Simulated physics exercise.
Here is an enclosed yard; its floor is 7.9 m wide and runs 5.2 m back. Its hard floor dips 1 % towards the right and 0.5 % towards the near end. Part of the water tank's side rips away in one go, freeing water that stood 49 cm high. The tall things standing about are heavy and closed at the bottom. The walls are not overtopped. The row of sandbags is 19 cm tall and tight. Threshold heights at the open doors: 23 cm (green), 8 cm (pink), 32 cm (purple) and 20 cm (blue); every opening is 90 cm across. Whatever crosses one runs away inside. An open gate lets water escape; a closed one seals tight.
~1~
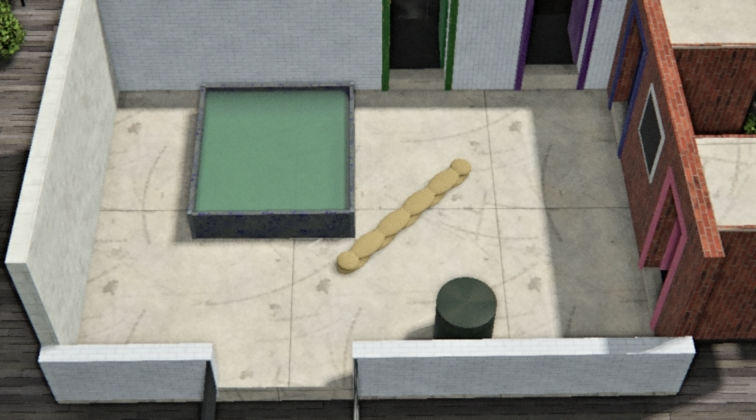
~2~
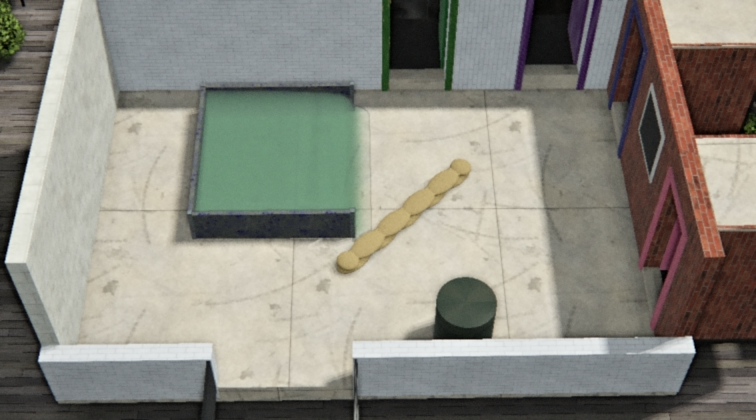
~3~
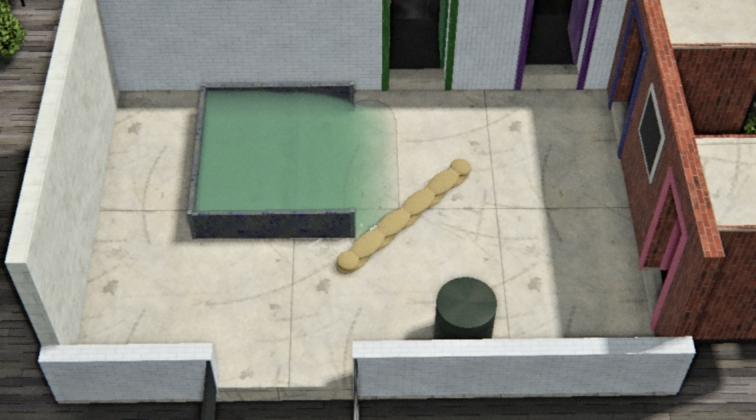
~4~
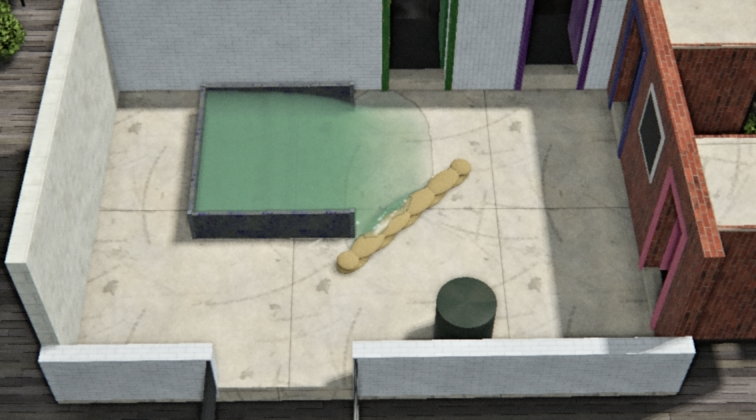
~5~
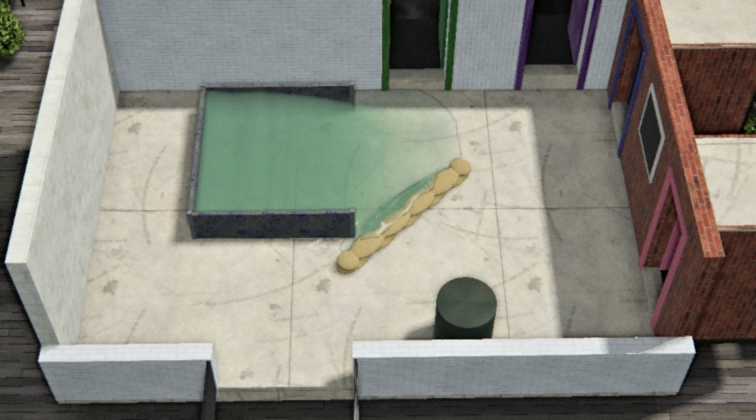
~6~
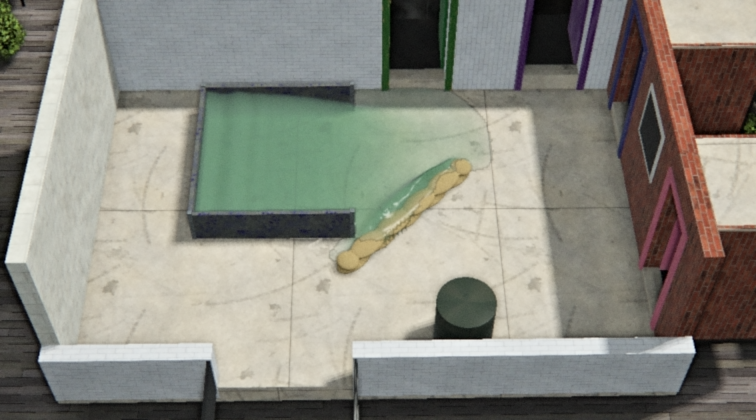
In this clip, the right side of a square tank in a walled yard gives way, and green water spreads rightward across the pale floor, then piles up along a diagonal row of tan sandbags near a dark green barrel.
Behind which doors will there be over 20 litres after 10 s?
Door by door: At the green door it does not reach the limit; at the pink door it exceeds the limit; at the purple door it does not reach the limit; at the blue door it exceeds the limit.
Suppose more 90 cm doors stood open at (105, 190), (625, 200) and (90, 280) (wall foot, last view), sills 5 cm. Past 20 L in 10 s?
In that order: Under, past it, under.
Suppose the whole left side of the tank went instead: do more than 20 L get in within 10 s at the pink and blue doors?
Against that limit: Pink under, blue under.
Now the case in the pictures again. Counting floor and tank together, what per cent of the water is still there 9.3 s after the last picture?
Roughly 90 in a hundred.
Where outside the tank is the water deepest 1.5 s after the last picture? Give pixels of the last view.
At about (599, 95).
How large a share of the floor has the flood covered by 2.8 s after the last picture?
Near 50 per cent is wet.
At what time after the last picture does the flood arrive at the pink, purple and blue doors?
Arrival: Pink 2.4 s, purple 0.7 s, blue 0.7 s.
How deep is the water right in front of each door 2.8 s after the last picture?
Depths in cm: Green 23, pink 9, purple 24, blue 34.
Then, 0.7 s after the last picture water covers 30 % of the floor and is deepest (33 cm) near (380, 220); green door 12 cm at the sill, 0 L in, pink door not reached, purple door 3 cm at the sill, 0 L in, blue door not reached.
Then, 1.5 s after the last picture water covers 45 % of the floor and is deepest (46 cm) near (599, 95); green door 12 cm at the sill, 0 L in, pink door not reached, purple door 20 cm at the sill, 0 L in, blue door 28 cm at the sill, 3 L in.
Then, 2.8 s after the last picture water covers 50 % of the floor and is deepest (33 cm) near (604, 120); green door 23 cm at the sill, 4 L in, pink door 9 cm at the sill, 0 L in, purple door 24 cm at the sill, 0 L in, blue door 34 cm at the sill, 81 L in.
Then, 5.3 s after the last picture water covers 65 % of the floor and is deepest (28 cm) near (530, 368); green door 9 cm at the sill, 5 L in, pink door 10 cm at the sill, 5 L in, purple door 15 cm at the sill, 1 L in, blue door 16 cm at the sill, 130 L in.
Then, 9.3 s after the last picture water covers 90 % of the floor and is deepest (16 cm) near (650, 367); green door 6 cm at the sill, 5 L in, pink door 14 cm at the sill, 89 L in, purple door 9 cm at the sill, 1 L in, blue door 11 cm at the sill, 130 L in.
